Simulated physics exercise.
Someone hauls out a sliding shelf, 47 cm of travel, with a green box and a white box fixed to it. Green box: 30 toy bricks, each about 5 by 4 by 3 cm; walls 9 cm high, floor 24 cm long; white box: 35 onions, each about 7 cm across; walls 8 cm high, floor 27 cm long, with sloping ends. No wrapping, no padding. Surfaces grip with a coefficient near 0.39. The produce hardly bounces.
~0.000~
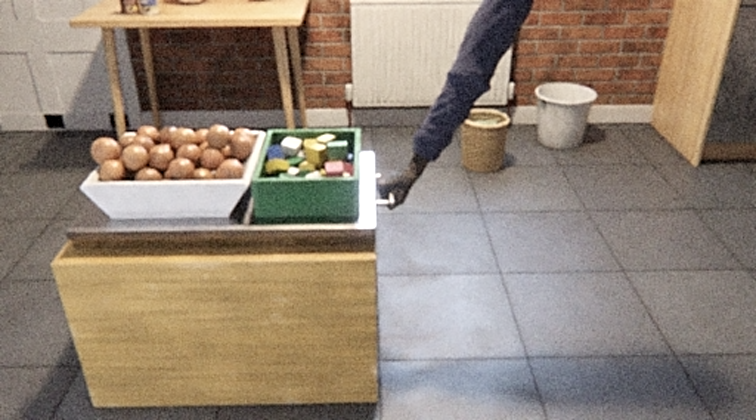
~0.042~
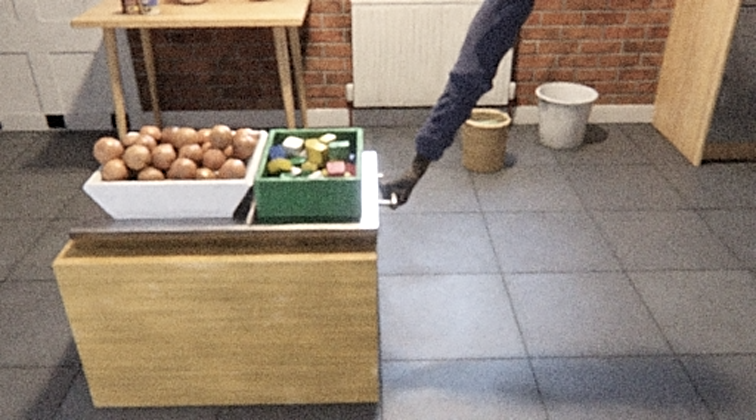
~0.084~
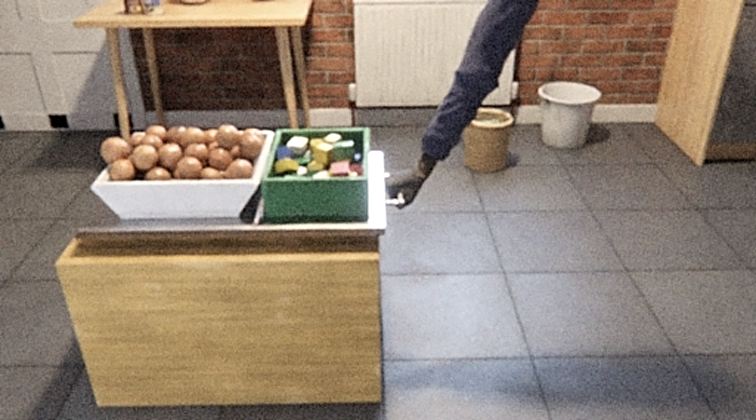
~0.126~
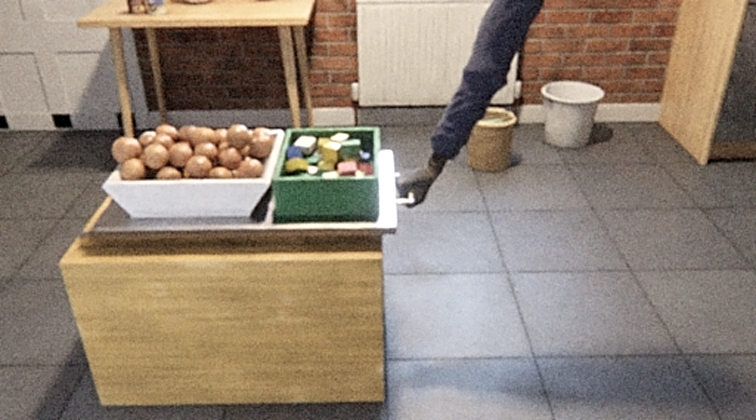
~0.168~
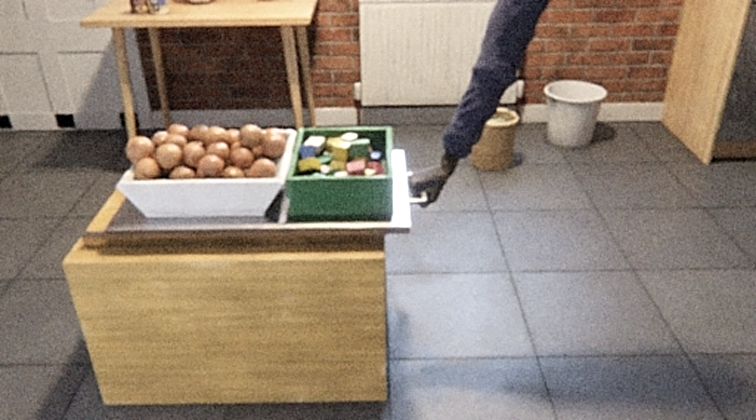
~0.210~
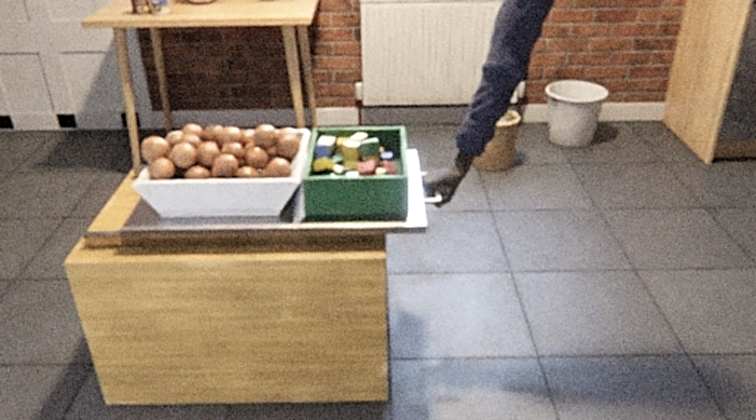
A gloved hand slowly pulls a shelf holding a white box and green box right.
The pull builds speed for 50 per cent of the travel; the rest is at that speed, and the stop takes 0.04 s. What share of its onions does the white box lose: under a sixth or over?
Out of the white box go under a sixth of the onions.
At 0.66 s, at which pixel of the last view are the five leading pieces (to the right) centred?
Near (527, 168).
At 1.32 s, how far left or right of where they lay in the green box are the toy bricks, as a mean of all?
Some 2 cm rightwards.
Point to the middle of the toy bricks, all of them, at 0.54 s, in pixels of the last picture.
Around (504, 166).
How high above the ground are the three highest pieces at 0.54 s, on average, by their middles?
About 68 cm.
After 0.46 s, the shelf hits its stop.
After 0.54 s, the green box has all 30 and the white box has all 35.
After 0.66 s, the green box has all 30 and the white box has all 35.
After 0.88 s, the green box has all 30 and the white box is down by 2 of 35.
Final count (at 1.32 s), the green box has all 30 and the white box is down by 2 of 35. Asked share, 2 of 35, 6 per cent.
